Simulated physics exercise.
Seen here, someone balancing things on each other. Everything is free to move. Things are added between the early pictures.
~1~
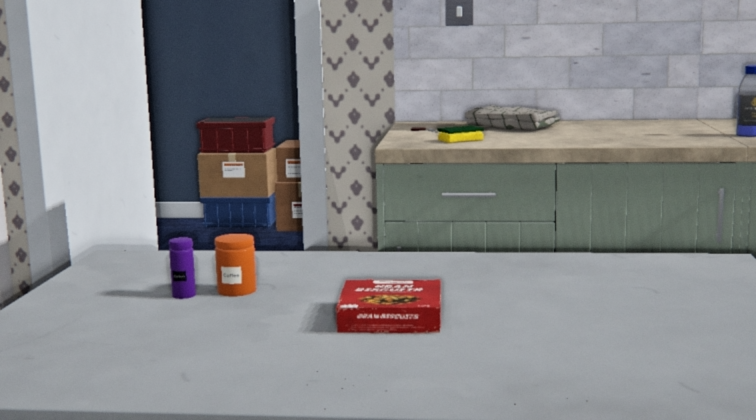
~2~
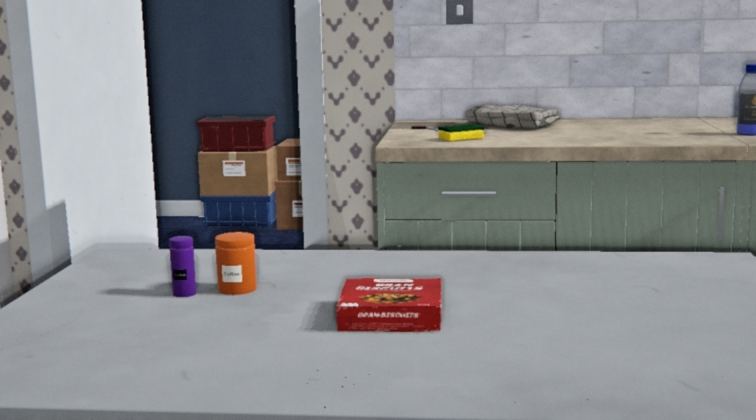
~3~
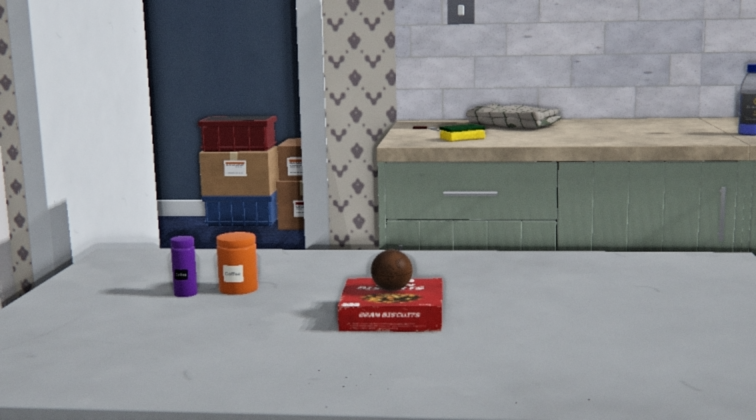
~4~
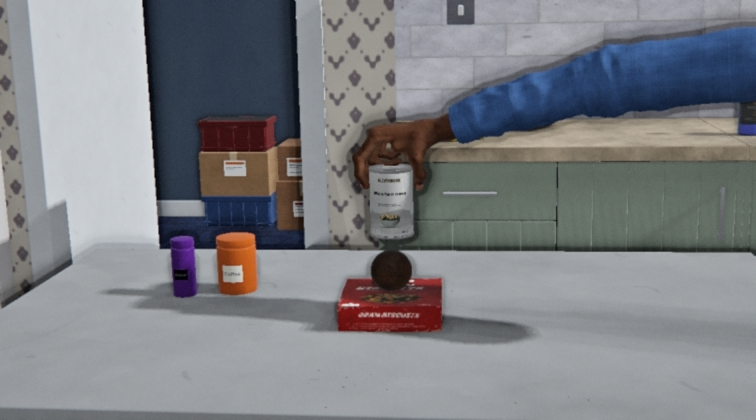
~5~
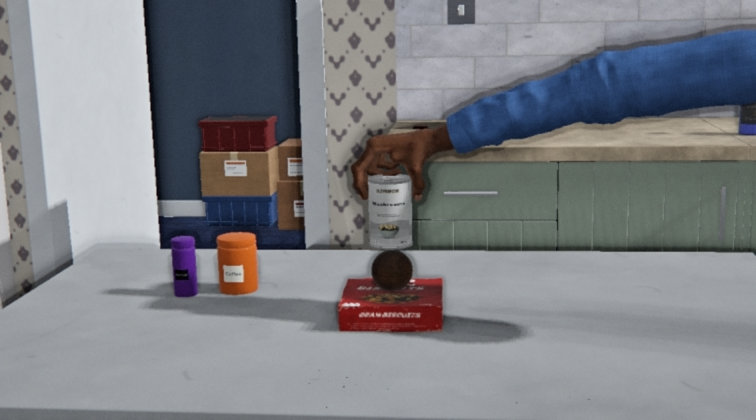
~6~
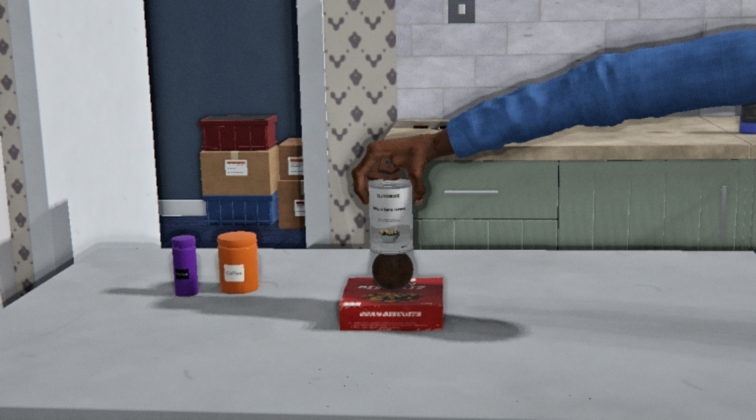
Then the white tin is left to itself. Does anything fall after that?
Here the pile loses its balance.
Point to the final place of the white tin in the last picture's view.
At about (279, 294).
Then, 0.80 s later than the last frame, white tin now fallen.
Then, 0.90 s later than the last frame, things are still on the move.
When it is over, fallen, white tin; the other 4 as before. End places, in pixels of the last picture, white tin near (279, 294). The pile comes apart.
